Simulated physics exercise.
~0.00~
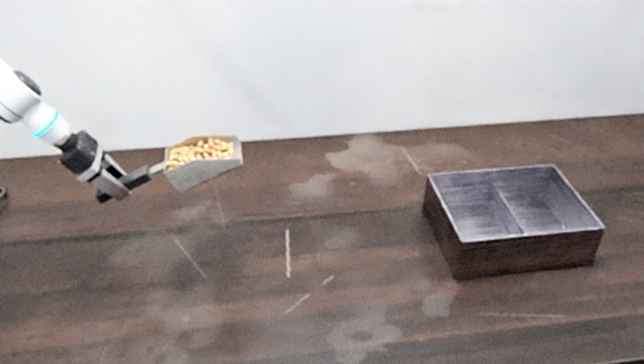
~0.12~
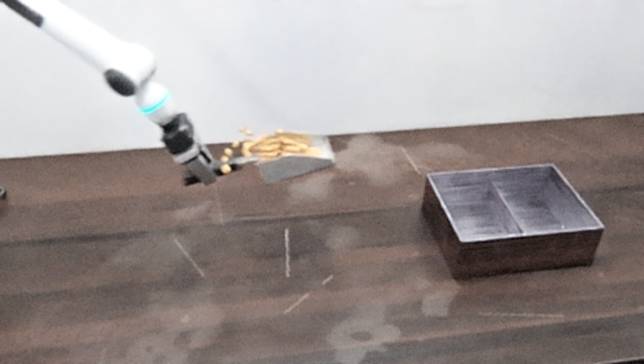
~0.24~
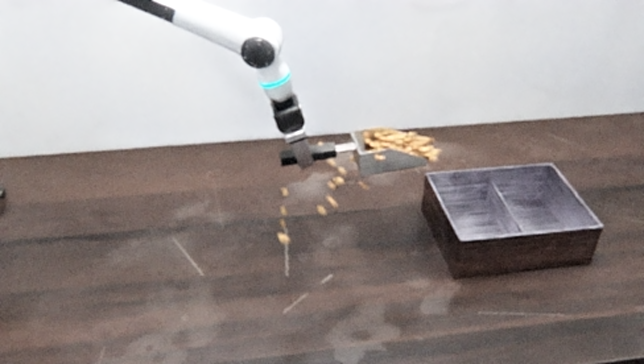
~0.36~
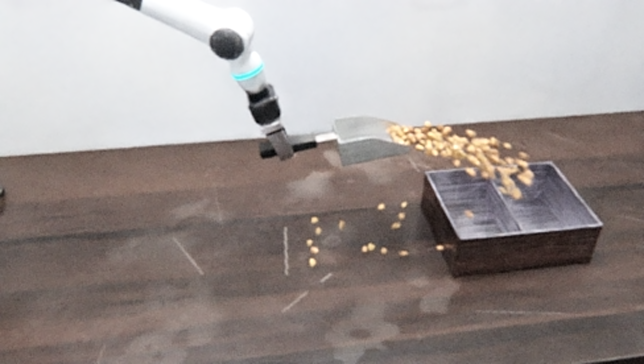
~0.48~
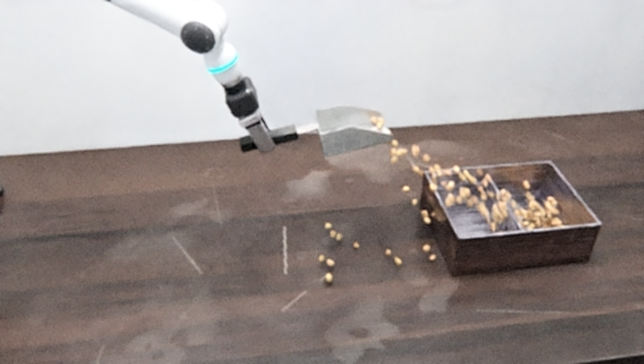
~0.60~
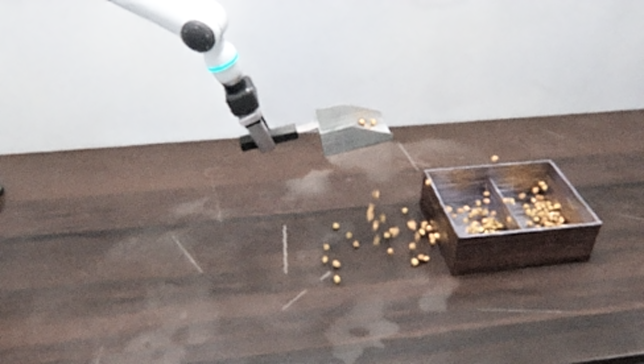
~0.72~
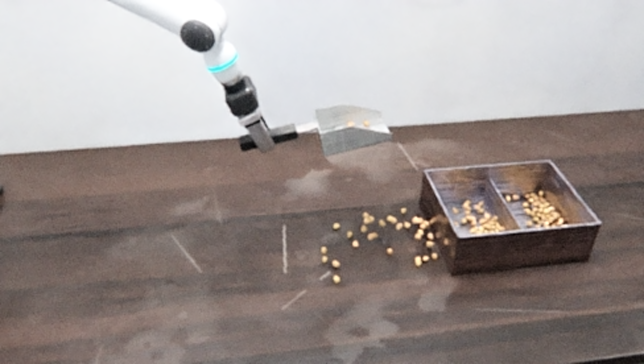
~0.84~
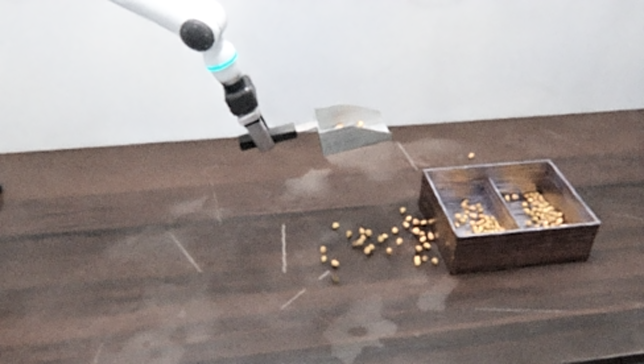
A white and black robot arm with a glowing teal ring reaches in from the upper left, holding a grey scoop heaped with golden beans above a dark wooden table, seen from slightly above against a pale wall. At right sits a dark open box divided into two parts. The arm sweeps the scoop rightward, and some beans spill off its back. It then draws back a little as the rest fly forward toward the box. Most land in both parts, while others scatter on the table to its left. The scoop stops, nearly empty.
